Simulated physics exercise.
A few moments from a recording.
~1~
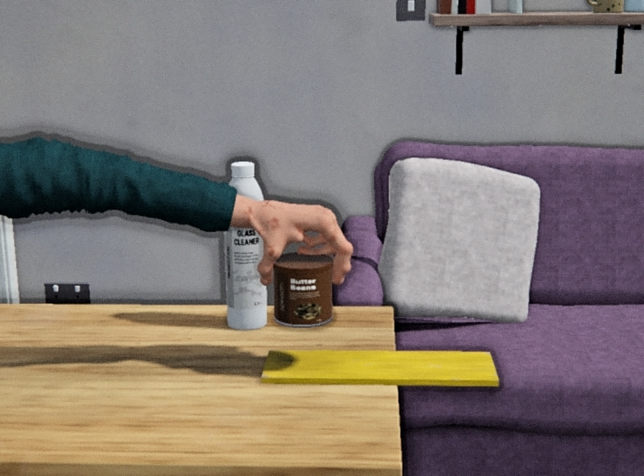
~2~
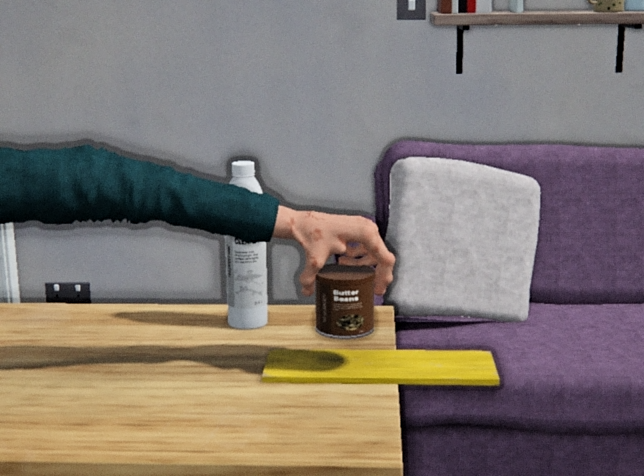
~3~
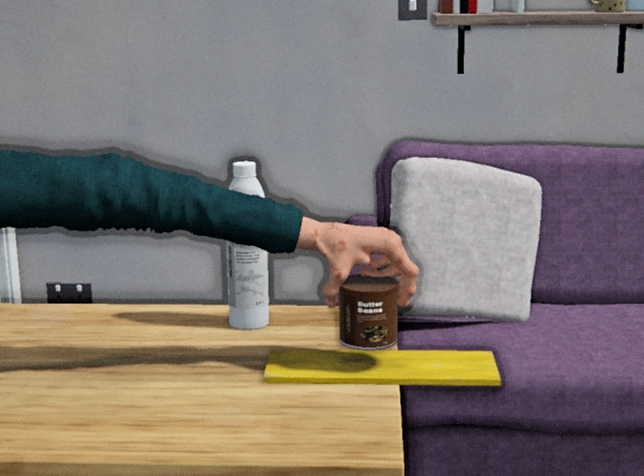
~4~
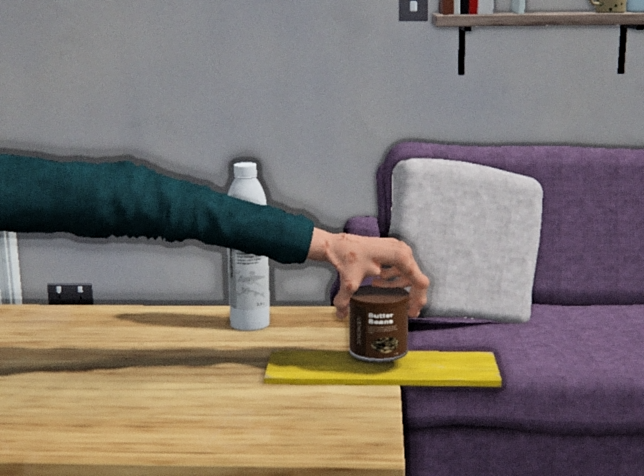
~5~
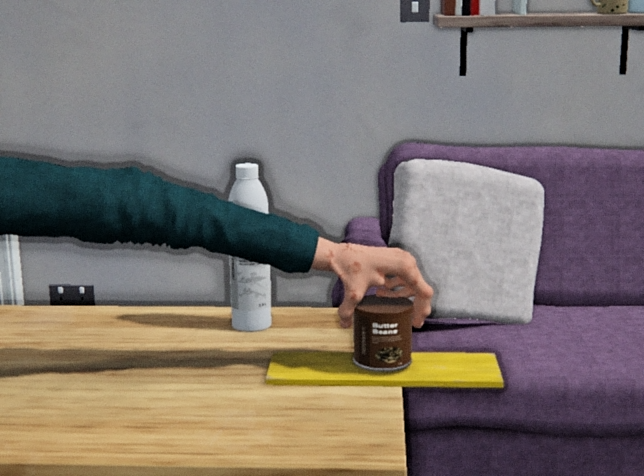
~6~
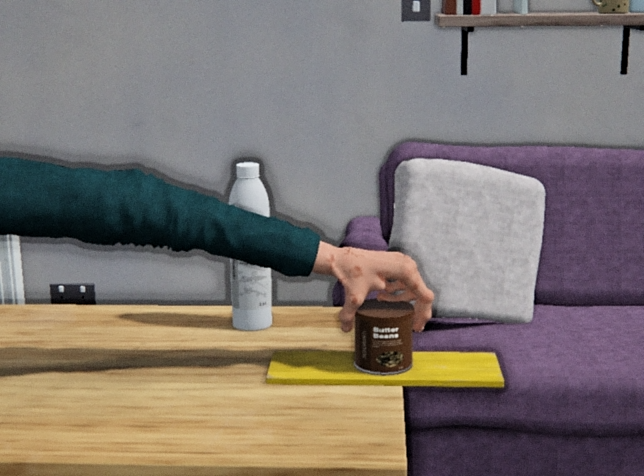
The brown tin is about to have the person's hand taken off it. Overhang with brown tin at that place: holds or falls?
In the end, nothing drops.
Then, 0.30 s later than the last frame, all is still.
Then, 0.70 s later than the last frame, brown tin resting near (384, 336).
When it is over, all 3 as before. End places, in pixels of the last picture, brown tin near (384, 336). The plank holds.
